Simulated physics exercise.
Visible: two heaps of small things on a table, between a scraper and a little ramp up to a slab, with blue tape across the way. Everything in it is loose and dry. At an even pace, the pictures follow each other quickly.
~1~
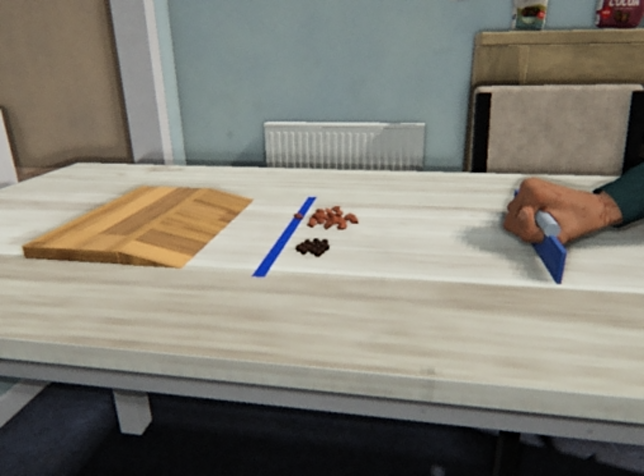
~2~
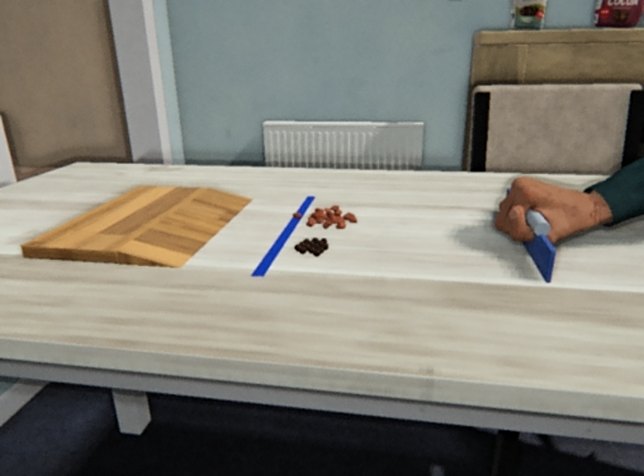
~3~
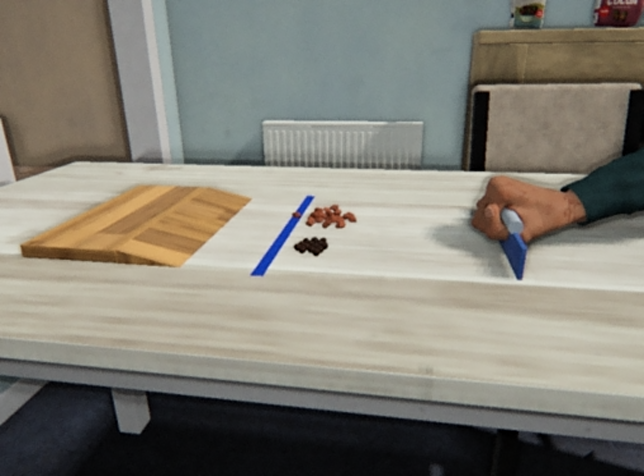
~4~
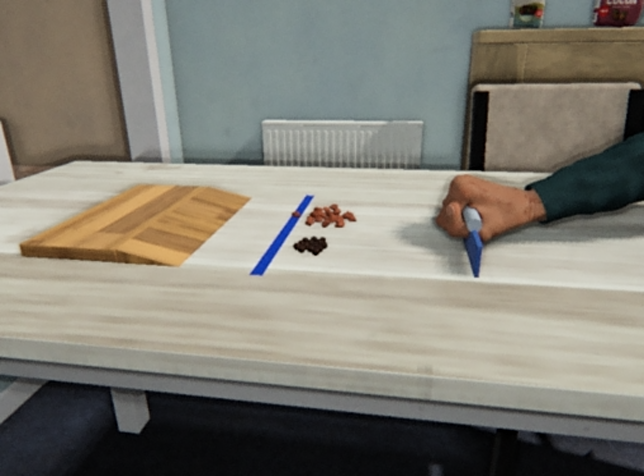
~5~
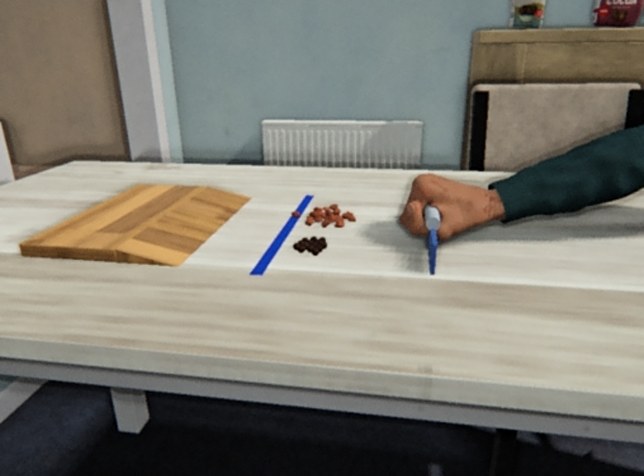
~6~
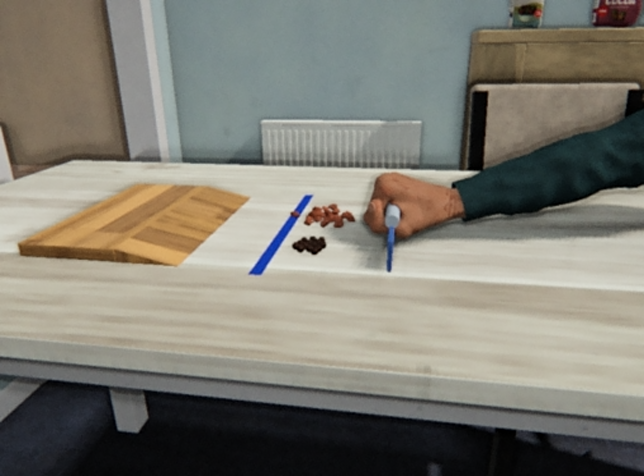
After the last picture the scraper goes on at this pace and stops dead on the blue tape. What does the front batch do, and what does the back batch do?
In the end the front batch puts some on top while the back batch isn't pushed up.
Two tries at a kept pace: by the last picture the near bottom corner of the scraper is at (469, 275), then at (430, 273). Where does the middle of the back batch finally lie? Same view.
Lab note: Final centre roughly (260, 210) at the first pace, roughly (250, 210) at the second.
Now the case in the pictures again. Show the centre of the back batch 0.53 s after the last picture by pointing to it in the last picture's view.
Its middle is roughly at (233, 211) in the last frame.
Then, 0.11 s later than the last frame, scraper still moving, near (328, 205); front batch every one short of the ramp; back batch every one short of the ramp.
Then, 0.25 s later than the last frame, scraper stopped at the blue tape; front batch about a tenth on the ramp, almost all short of the ramp; back batch every one short of the ramp.
Then, 0.53 s later than the last frame, scraper stopped at the blue tape; front batch the larger part past the top, roughly a quarter on the ramp; back batch roughly a third on the ramp, roughly two thirds short of the ramp.
When it is over, scraper stopped at the blue tape; front batch the larger part past the top, about a tenth short of the ramp; back batch not one past the top, roughly a third on the ramp, roughly two thirds short of the ramp.
